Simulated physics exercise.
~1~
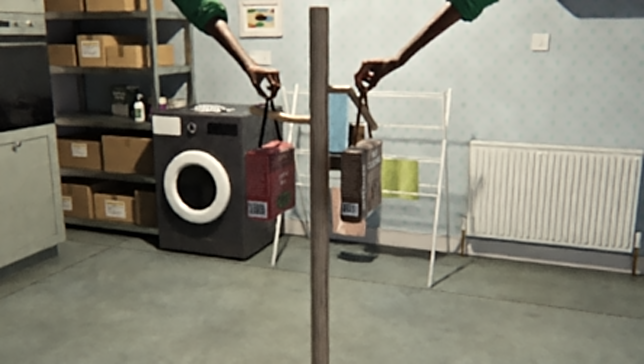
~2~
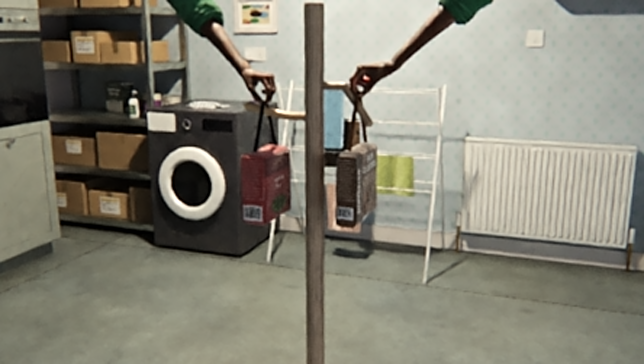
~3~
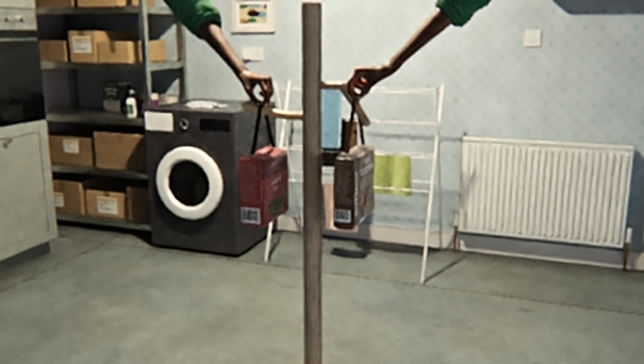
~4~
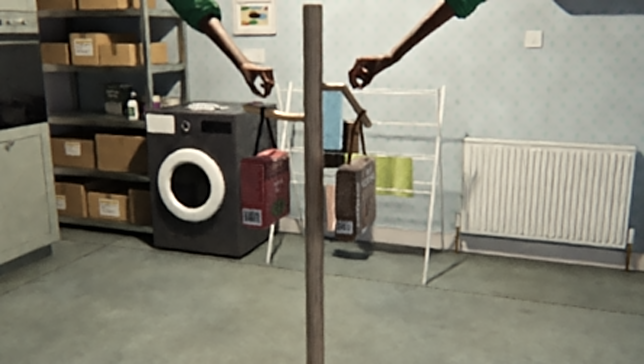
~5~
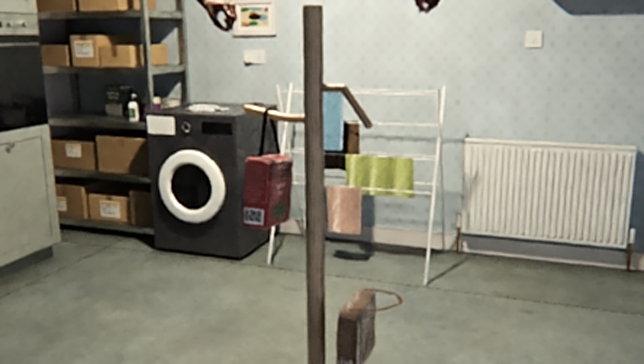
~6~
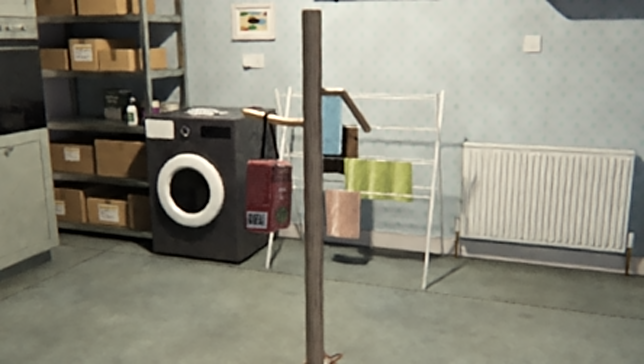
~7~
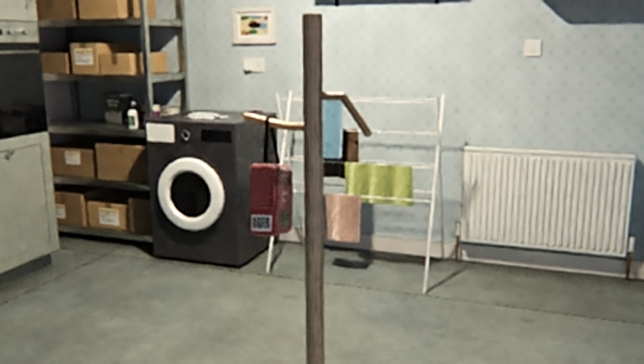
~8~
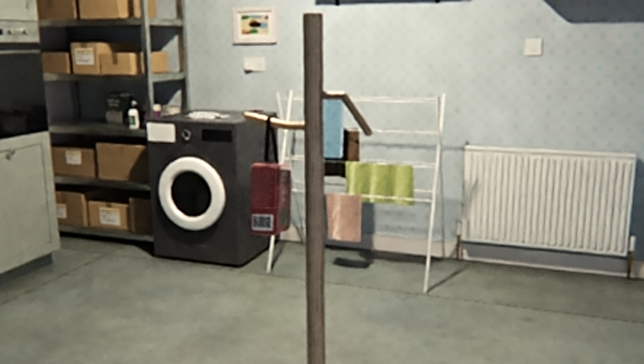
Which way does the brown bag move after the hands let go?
The brown bag moves down, dropping from its peg toward the floor.
